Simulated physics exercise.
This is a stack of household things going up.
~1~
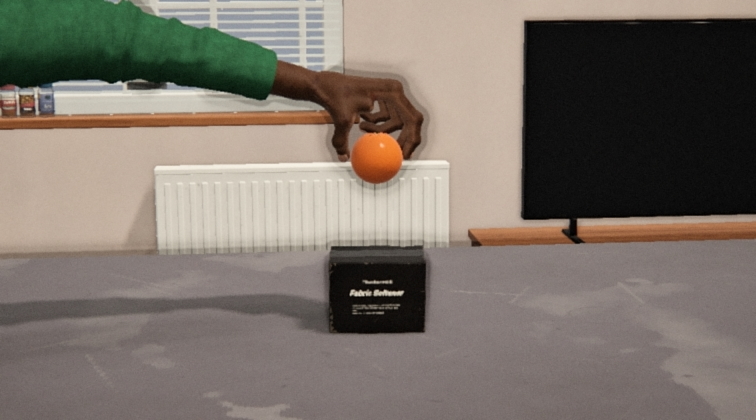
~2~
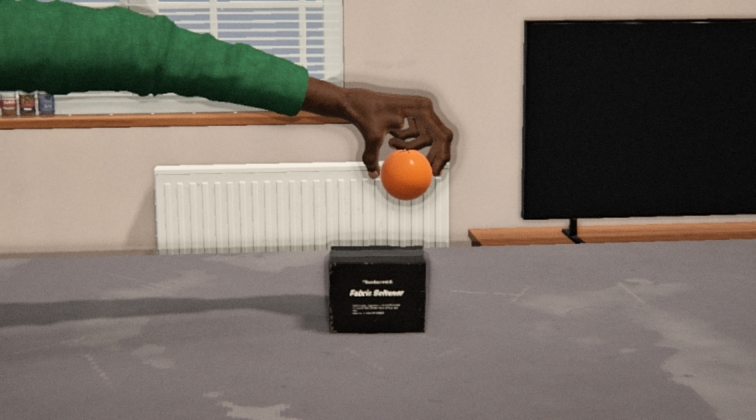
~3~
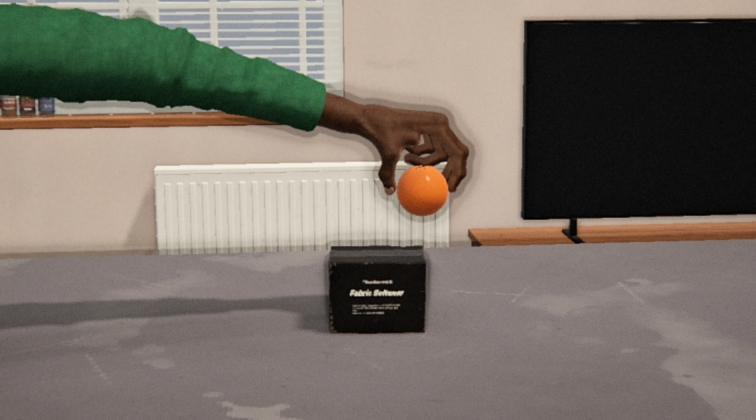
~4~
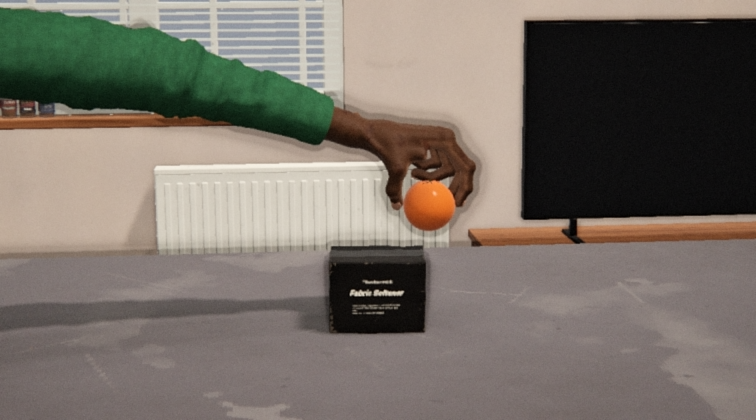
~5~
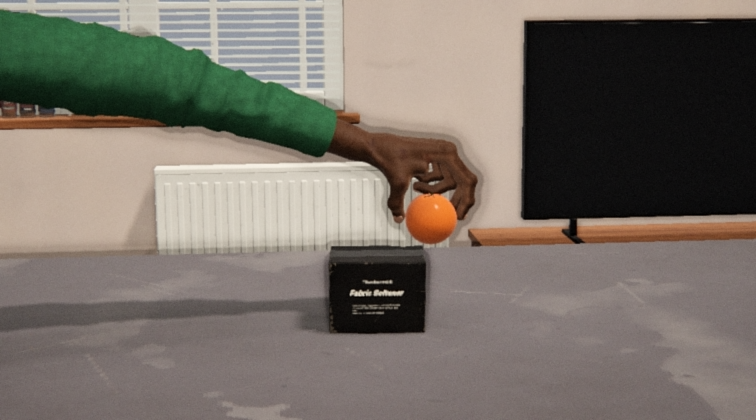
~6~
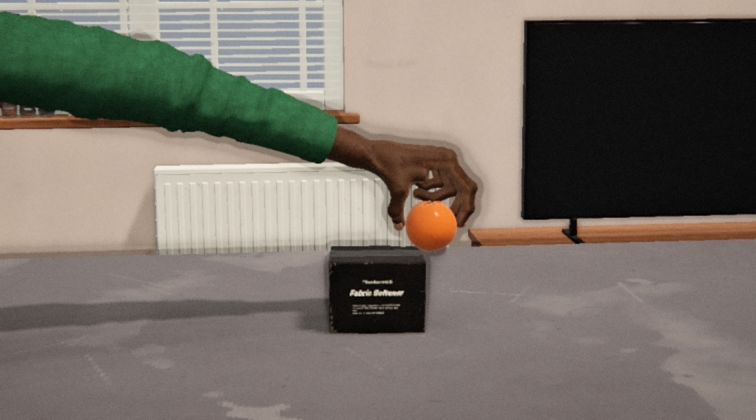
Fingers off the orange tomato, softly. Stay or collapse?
Outcome: The pile loses its balance.
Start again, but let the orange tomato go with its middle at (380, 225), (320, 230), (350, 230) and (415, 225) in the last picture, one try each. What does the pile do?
In the first case it stays up; in the second case it comes apart; in the third case it keeps its balance; in the fourth case it stays up.
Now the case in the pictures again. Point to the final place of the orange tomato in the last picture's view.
At about (477, 297).
Then, 0.40 s on from there, orange tomato now fallen.
Then, 0.50 s on from there, things are still on the move.
Then, 1.60 s on from there, nothing new.
In the end, fallen, orange tomato; black box unmoved. At the end, from the last picture's camera, orange tomato near (477, 297). The pile comes apart.
